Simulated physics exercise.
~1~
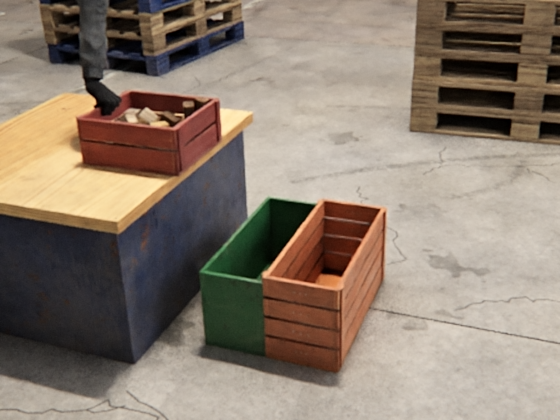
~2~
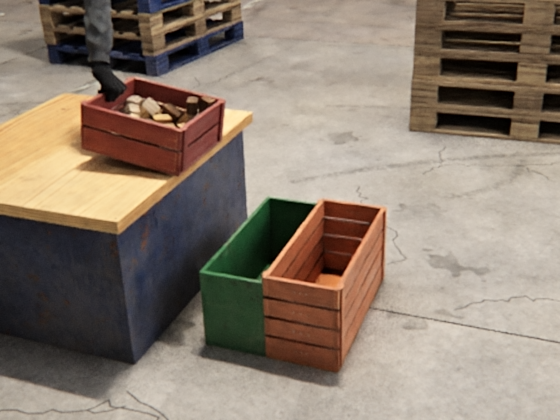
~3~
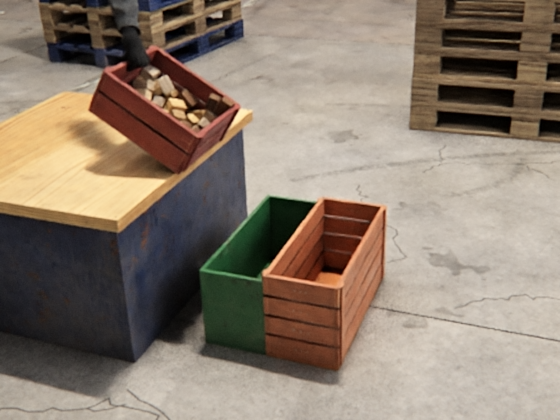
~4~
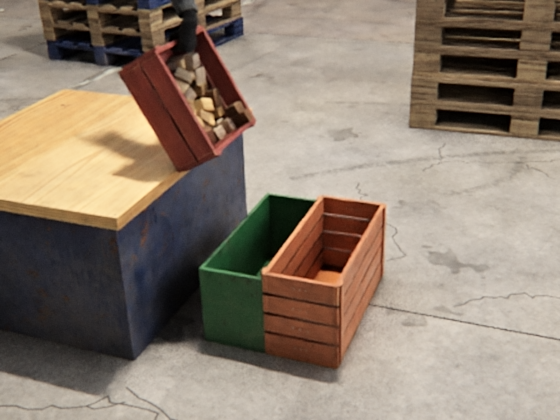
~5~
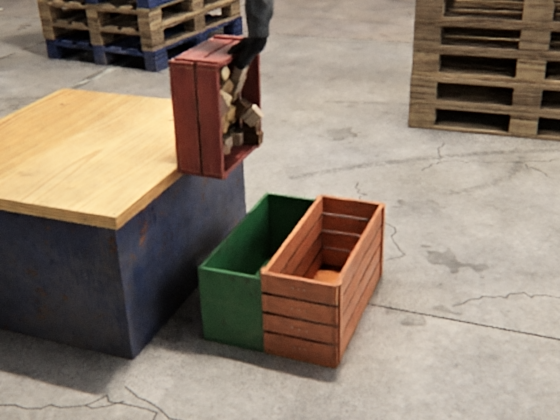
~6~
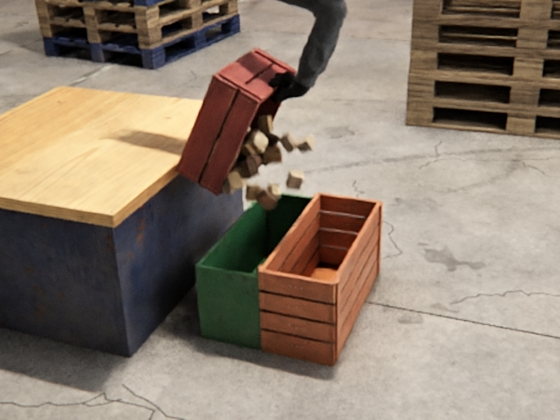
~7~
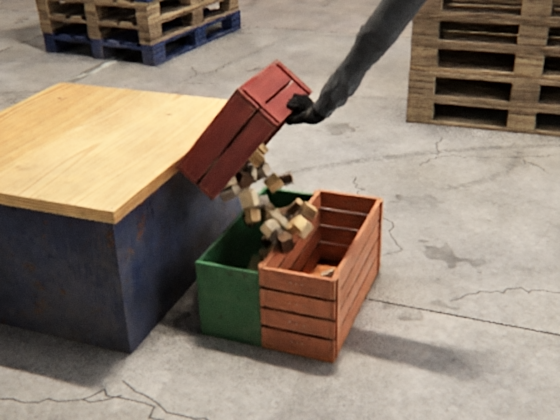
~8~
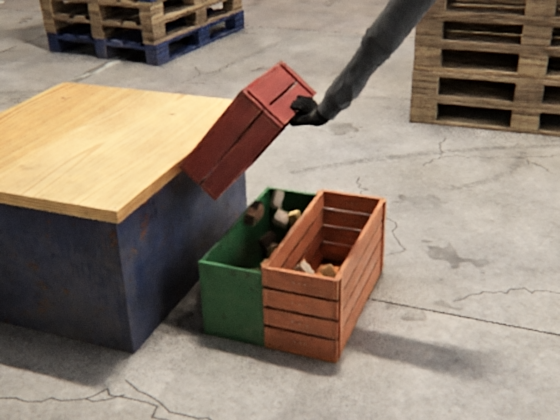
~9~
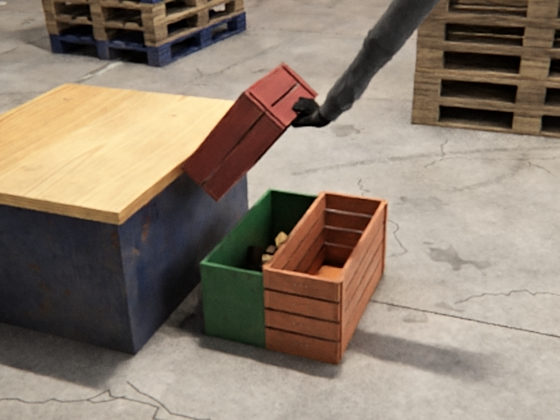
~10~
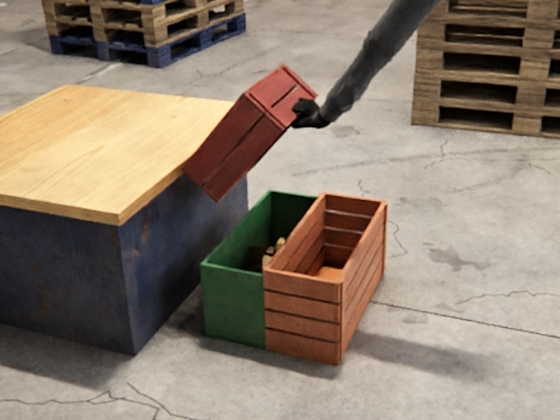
We see a dark-gloved hand tip a red crate of wooden blocks over a bench edge until the blocks tumble out, most dropping into the green tub and some into the orange bin beyond, while the hand ends up holding the emptied crate steeply tilted above them.
